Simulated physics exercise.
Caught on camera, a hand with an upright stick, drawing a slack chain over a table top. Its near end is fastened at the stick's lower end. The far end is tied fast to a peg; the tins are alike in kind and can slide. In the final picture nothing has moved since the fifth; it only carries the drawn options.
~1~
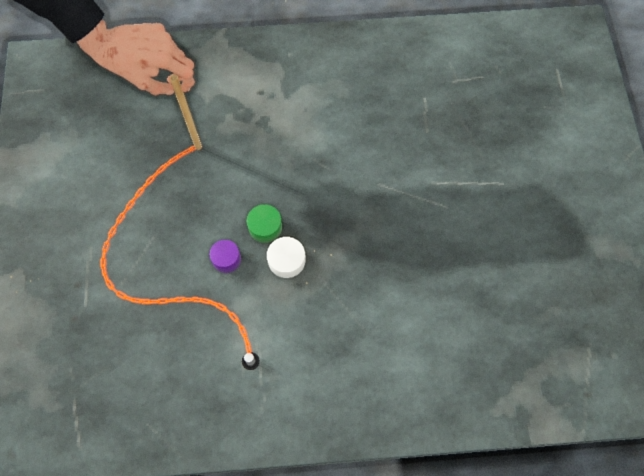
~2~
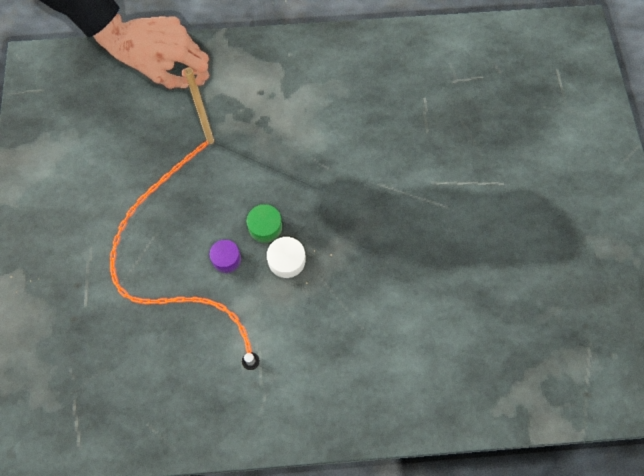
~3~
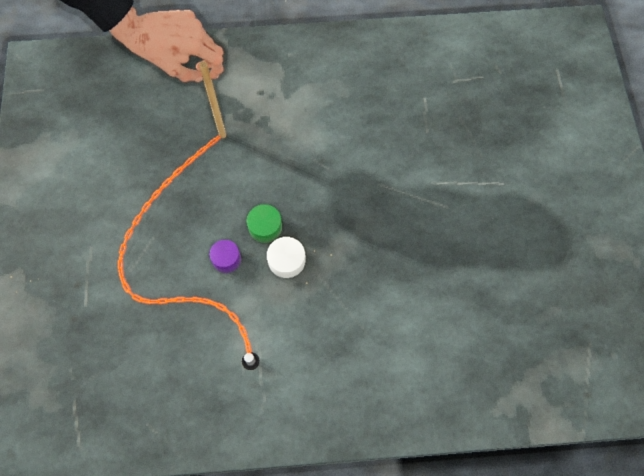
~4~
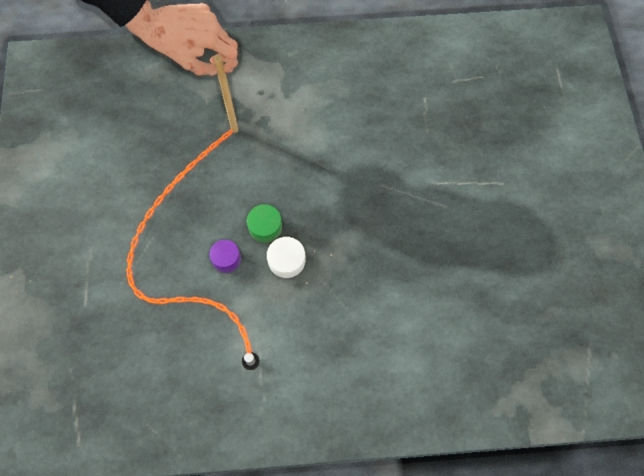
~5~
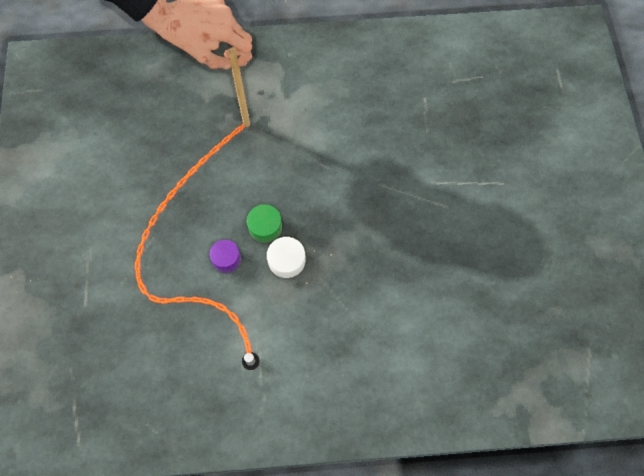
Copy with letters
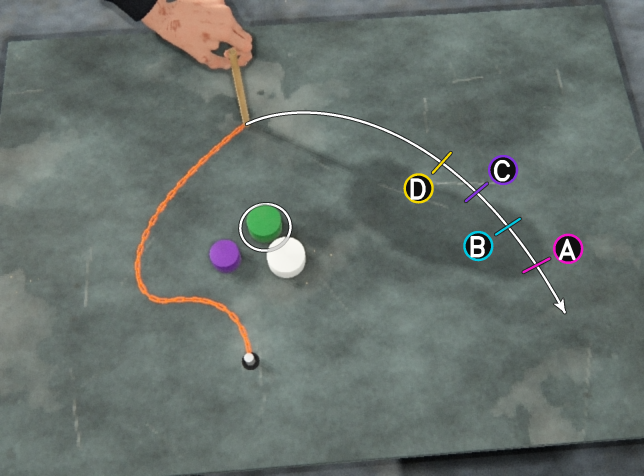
On a table top, a hand with a stick drawing a slack orange cord rightward, its bend shifting toward three unmoving tins.
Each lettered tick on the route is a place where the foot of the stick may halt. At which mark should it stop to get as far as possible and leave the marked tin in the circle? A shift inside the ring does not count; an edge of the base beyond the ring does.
D is the last safe stop.
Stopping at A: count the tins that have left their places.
Three.
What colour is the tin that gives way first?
The purple tin.
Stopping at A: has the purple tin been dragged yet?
Yes.
On the marked copy, A at (536, 265); B at (508, 227); C at (476, 192); D at (442, 163); the ring at (265, 227); the route from (247, 124) via (431, 155) to (565, 313).
Following D. Soon after the start, foot of the stick (318, 114); green tin (265, 224).
Later, foot of the stick (388, 132); green tin (265, 224).
In the end, foot of the stick (442, 163); green tin (265, 224); purple tin (242, 258); the green tin is still in its ring.
As for the rest, A drags the ringed tin to (313, 257); B drags the ringed tin to (296, 244); C drags the ringed tin to (278, 233).
